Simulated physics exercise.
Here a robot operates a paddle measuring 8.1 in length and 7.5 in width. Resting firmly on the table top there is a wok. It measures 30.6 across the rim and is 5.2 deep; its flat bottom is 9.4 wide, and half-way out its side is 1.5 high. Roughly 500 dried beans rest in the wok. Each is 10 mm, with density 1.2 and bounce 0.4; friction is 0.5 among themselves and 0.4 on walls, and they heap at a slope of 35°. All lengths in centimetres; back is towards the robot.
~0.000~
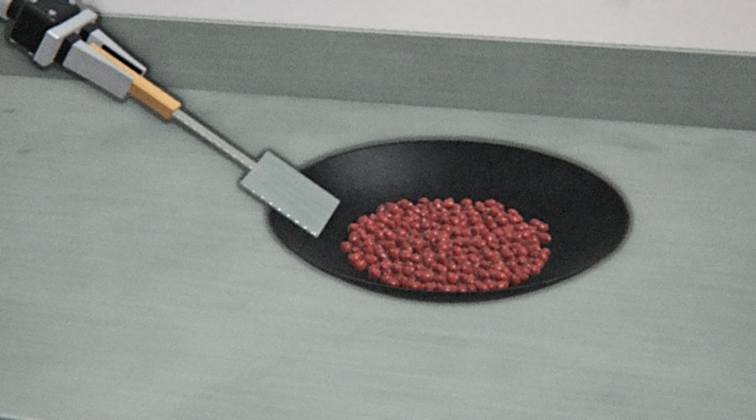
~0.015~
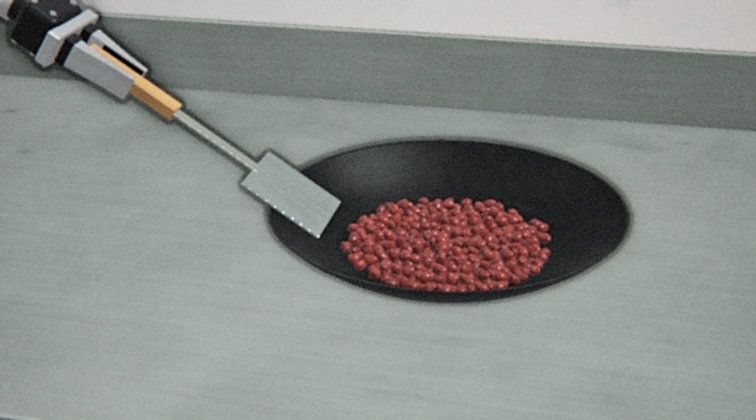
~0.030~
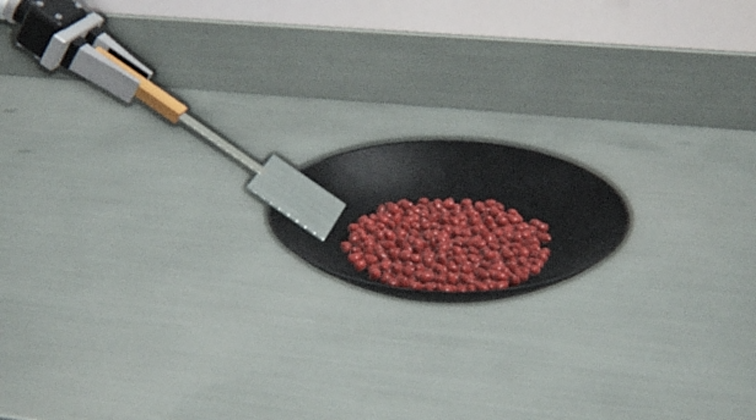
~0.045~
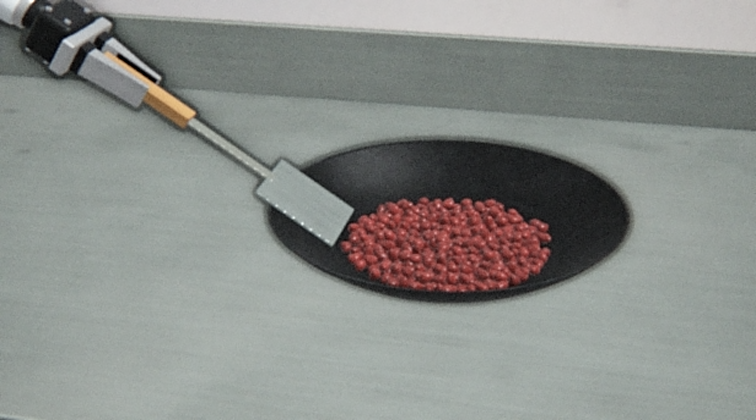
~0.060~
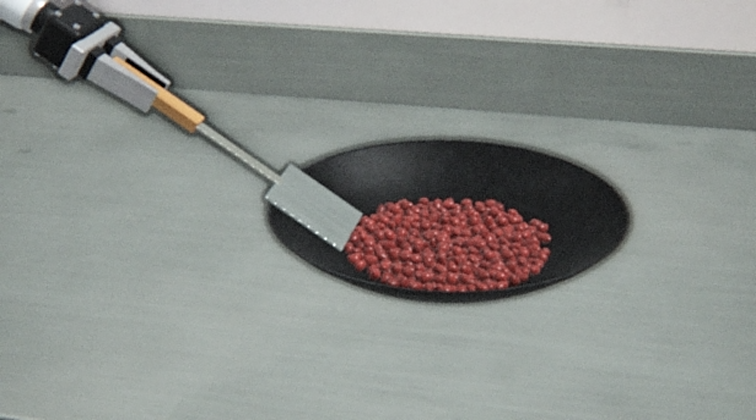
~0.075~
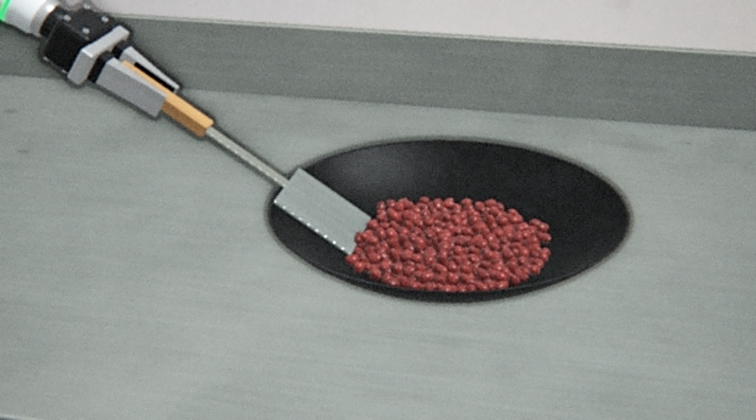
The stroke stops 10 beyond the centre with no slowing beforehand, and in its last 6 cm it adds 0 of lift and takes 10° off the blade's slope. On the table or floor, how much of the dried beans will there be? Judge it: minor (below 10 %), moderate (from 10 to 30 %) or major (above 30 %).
My judgement: Moderate.
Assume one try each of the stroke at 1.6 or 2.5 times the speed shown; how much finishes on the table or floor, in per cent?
20 and 35 %.
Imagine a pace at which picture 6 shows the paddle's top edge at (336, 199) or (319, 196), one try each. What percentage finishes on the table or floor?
Estimates: About 35 %, about 25 %.
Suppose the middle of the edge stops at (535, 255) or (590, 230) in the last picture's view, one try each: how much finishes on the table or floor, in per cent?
The two tries give near 5 and near 25 in a hundred.
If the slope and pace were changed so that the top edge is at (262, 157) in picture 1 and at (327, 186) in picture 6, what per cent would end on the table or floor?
Near 30 in a hundred.
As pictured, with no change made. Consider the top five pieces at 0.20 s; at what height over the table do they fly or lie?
I'd say close to 4 cm on average.
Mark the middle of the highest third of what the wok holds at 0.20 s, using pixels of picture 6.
It is centred near (517, 240).
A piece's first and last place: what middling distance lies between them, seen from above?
It comes out at about 6 cm.
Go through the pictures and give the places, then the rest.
The first frame shows the paddle top edge at (254, 167), sloping 33°; upper third of the load around (446, 237), from x 345 to 545, top at y 200; 498 in the wok.
The second frame shows the paddle top edge at (255, 168), sloping 33°; upper third of the load around (446, 237), from x 345 to 545, top at y 200.
The third frame shows the paddle top edge at (260, 171), sloping 33°; upper third of the load around (446, 237), from x 345 to 545, top at y 200.
The fourth frame shows the paddle top edge at (269, 176), sloping 33°; upper third of the load around (446, 237), from x 345 to 545, top at y 200.
The fifth frame shows the paddle top edge at (278, 180), sloping 33°; upper third of the load around (445, 237), from x 350 to 545, top at y 200.
The sixth frame shows the paddle top edge at (286, 185), sloping 33°; upper third of the load around (446, 238), from x 350 to 545, top at y 200; 498 in the wok.
After 0.20 s, sloping 33°, highest piece 5 above the table; 498 in the wok.
After 0.32 s, sloping 30°, highest piece 6 above the table; 495 in the wok, 3 on the blade or in flight.
After 0.58 s, sloping 23°, highest piece 6 above the table; 431 in the wok, 67 on the table or floor.
After 1.63 s, sloping 23°, highest piece 6 above the table; 431 in the wok, 67 on the table or floor.
In the end, 431 in the wok, 67 on the table or floor. That is 13 % on the table or floor.
